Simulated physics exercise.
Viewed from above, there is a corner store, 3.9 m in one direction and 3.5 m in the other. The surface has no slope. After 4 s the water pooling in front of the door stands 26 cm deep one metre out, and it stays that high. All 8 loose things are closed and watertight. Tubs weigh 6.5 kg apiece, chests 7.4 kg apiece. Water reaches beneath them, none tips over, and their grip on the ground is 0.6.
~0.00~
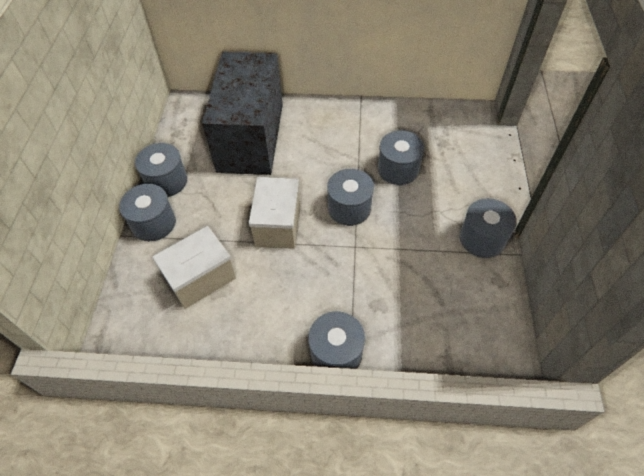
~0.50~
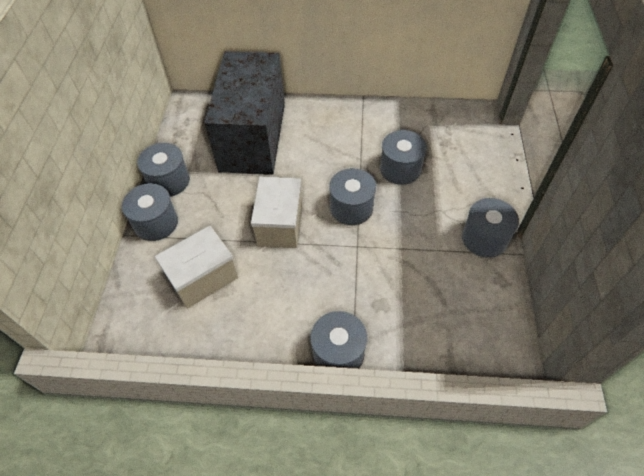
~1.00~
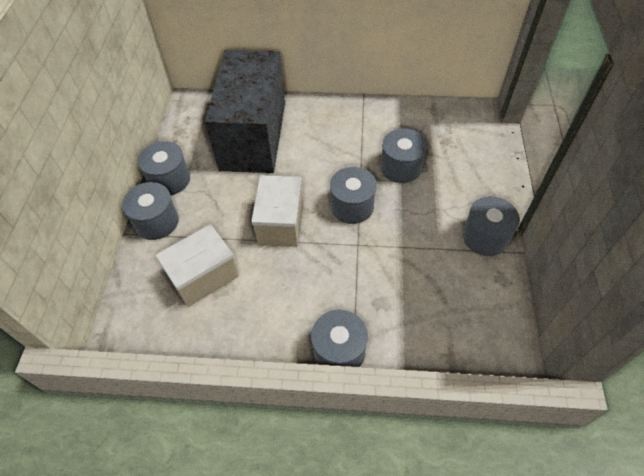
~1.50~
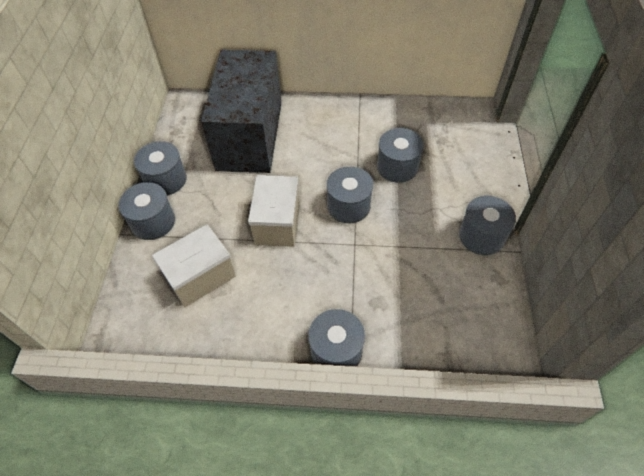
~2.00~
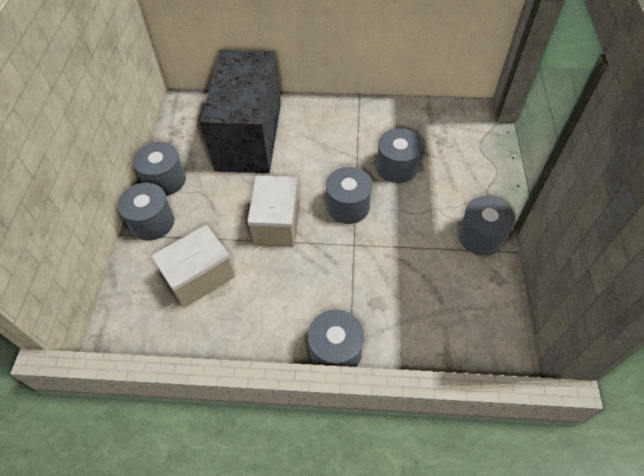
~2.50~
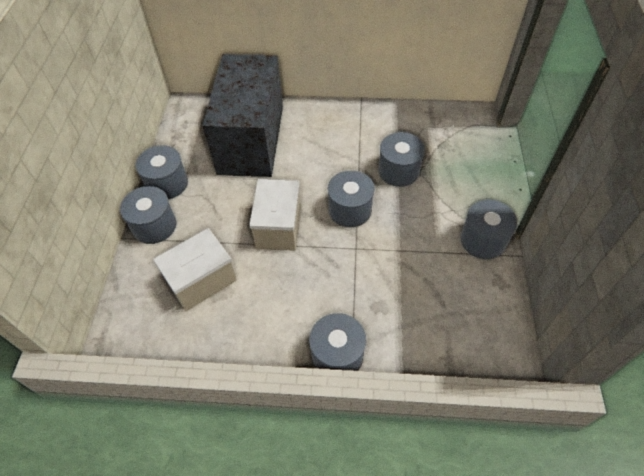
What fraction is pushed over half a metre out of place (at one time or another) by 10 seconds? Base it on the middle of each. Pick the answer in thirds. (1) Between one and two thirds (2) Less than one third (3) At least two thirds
3, at least two thirds.
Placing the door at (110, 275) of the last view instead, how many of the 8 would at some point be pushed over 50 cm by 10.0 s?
The answer then is 7.
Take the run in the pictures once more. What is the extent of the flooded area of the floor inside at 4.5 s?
About 7.0 m2 is covered.
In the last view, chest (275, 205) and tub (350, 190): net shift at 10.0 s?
First 150 cm, then 150 cm.
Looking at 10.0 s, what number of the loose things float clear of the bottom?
8 at that moment.
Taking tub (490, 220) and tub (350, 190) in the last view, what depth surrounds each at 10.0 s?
Close to 8 and 10 centimetres.
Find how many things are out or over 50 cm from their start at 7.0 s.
I make it 5 by then.
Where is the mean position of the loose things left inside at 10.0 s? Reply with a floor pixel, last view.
At about (312, 263).
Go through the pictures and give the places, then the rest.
In the first frame, a tub at (337, 337), on the bottom; a chest at (274, 201), on the bottom; water covers 0.0 m2; 0 of 8 have shifted.
In the second frame, a tub at (339, 337) rests on the ground; a chest at (277, 200), on the bottom; water covers 0.0 m2; 0 of 8 have shifted.
In the third frame, a tub at (340, 335), on the bottom; a chest at (277, 199) rests on the ground; 0.0 m2 under water; 0 of 8 have shifted.
In the fourth frame, a tub at (337, 335), on the bottom; a chest at (274, 199), on the bottom; water covers 0.0 m2; 0 of 8 have shifted.
In the fifth frame, a tub at (336, 335) rests on the ground; a chest at (273, 199) rests on the ground; 0.2 m2 under water; 0 of 8 have shifted.
In the sixth frame, a tub at (338, 339) rests on the ground; a chest at (275, 203) rests on the ground; 0.9 m2 under water; 0 of 8 have shifted.
After 3.5 s 0 of 8 are over 50 cm from their spots; 0 afloat.
After 4.5 s 1 of 8 are over 50 cm from their spots; 2 afloat.
After 7.0 s 5 of 8 are over 50 cm from their spots; 7 afloat.
After 10.0 s 7 of 8 are over 50 cm from their spots, and 7 have been at some point; 8 afloat.
